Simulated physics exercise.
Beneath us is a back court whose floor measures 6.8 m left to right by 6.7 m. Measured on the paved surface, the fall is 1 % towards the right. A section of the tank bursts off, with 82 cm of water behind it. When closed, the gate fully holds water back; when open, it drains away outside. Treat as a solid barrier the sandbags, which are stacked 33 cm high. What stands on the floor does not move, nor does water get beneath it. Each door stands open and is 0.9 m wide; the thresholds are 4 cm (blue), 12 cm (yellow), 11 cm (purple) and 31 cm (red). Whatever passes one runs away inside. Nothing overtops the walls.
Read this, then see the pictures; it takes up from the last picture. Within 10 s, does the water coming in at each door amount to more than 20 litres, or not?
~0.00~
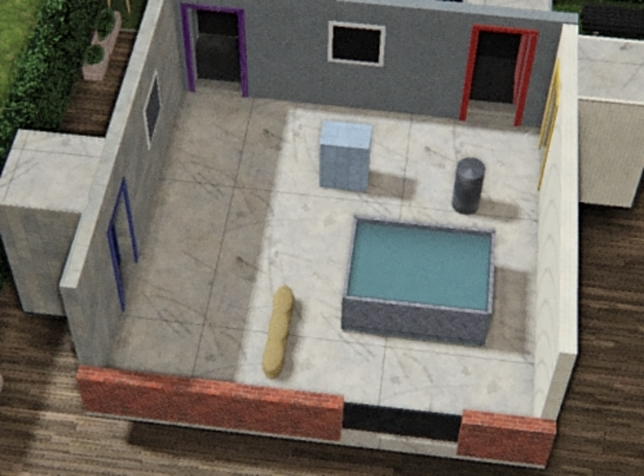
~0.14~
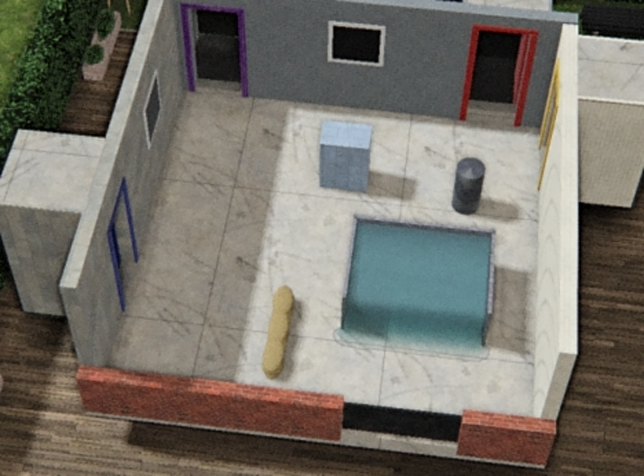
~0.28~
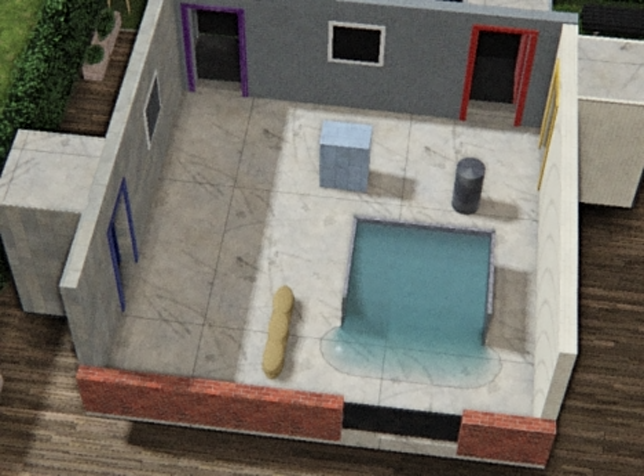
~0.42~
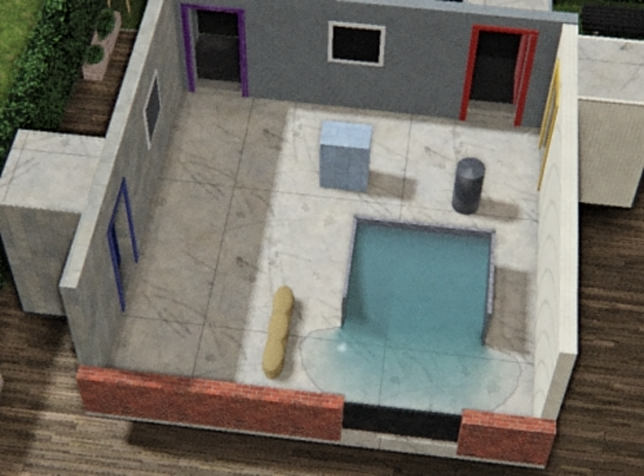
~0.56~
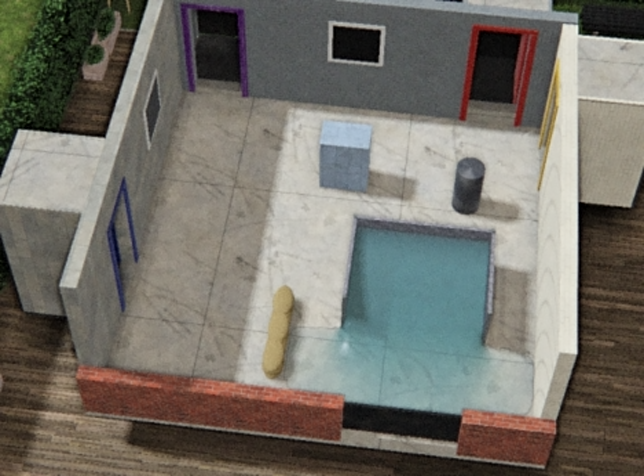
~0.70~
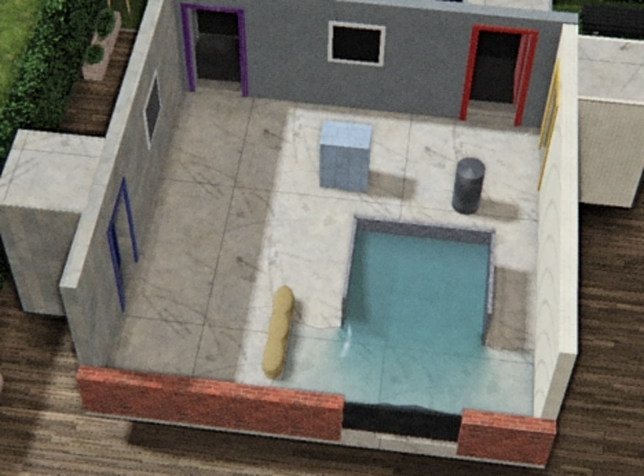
At the blue door: More than 20 litres. At the yellow door: Not more than 20 litres. At the purple door: Not more than 20 litres. At the red door: Not more than 20 litres.
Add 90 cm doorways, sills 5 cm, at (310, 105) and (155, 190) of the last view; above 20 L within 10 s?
Per doorway, in order: Sufficient / insufficient.
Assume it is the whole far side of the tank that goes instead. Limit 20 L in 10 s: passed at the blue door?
Blue: Falls short.
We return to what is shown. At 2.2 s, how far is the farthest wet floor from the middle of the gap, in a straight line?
That's near 5.0 m in a straight line.
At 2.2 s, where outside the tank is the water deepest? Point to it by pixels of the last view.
Close to pixel (524, 442).
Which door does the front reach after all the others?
The final one is the purple door.
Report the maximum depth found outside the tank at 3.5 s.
Roughly 41 cm.
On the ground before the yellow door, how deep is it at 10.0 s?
The depth there is around 9.5 cm.
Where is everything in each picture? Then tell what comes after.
The first picture shows still water, 82 cm deep, in the tank at (420, 266).
In the second picture, the front is at (337, 332), 1.2 m from the gap at (414, 323); 0.6 m2 of floor is under water; 82 cm left at the back of the tank.
In the third picture, the front is at (327, 349), 1.4 m from the gap at (414, 326); 2.0 m2 of floor is under water; 77 cm left at the back of the tank.
In the fourth picture, the front is at (309, 366), 1.8 m from the gap at (414, 327); 4.0 m2 of floor is under water; 71 cm left at the back of the tank.
In the fifth picture, the front is at (294, 387), 2.2 m from the gap at (414, 328); 5.9 m2 of floor is under water; 69 cm left at the back of the tank.
In the sixth picture, the front is at a hidden place, 2.6 m from the gap at (414, 328); 6.6 m2 of floor is under water; 62 cm left at the back of the tank.
After 1.4 s water covers 20 % of the floor and is deepest (66 cm) near (524, 442); blue door not reached, yellow door not reached, purple door not reached, red door not reached.
After 2.2 s water covers 30 % of the floor and is deepest (50 cm) near (524, 442); blue door not reached, yellow door not reached, purple door not reached, red door not reached.
After 3.5 s water covers 55 % of the floor and is deepest (41 cm) near (534, 128); blue door 10 cm at the sill, 17 L in, yellow door 10 cm at the sill, 0 L in, purple door not reached, red door 23 cm at the sill, 0 L in.
After 6.0 s water covers 95 % of the floor and is deepest (18 cm) near (257, 106); blue door 5 cm at the sill, 36 L in, yellow door 8 cm at the sill, 4 L in, purple door 9 cm at the sill, 0 L in, red door 14 cm at the sill, 0 L in.
After 10.0 s water covers 95 % of the floor and is deepest (14 cm) near (529, 283); blue door 2 cm at the sill, 37 L in, yellow door 9 cm at the sill, 8 L in, purple door 8 cm at the sill, 2 L in, red door 6 cm at the sill, 0 L in.
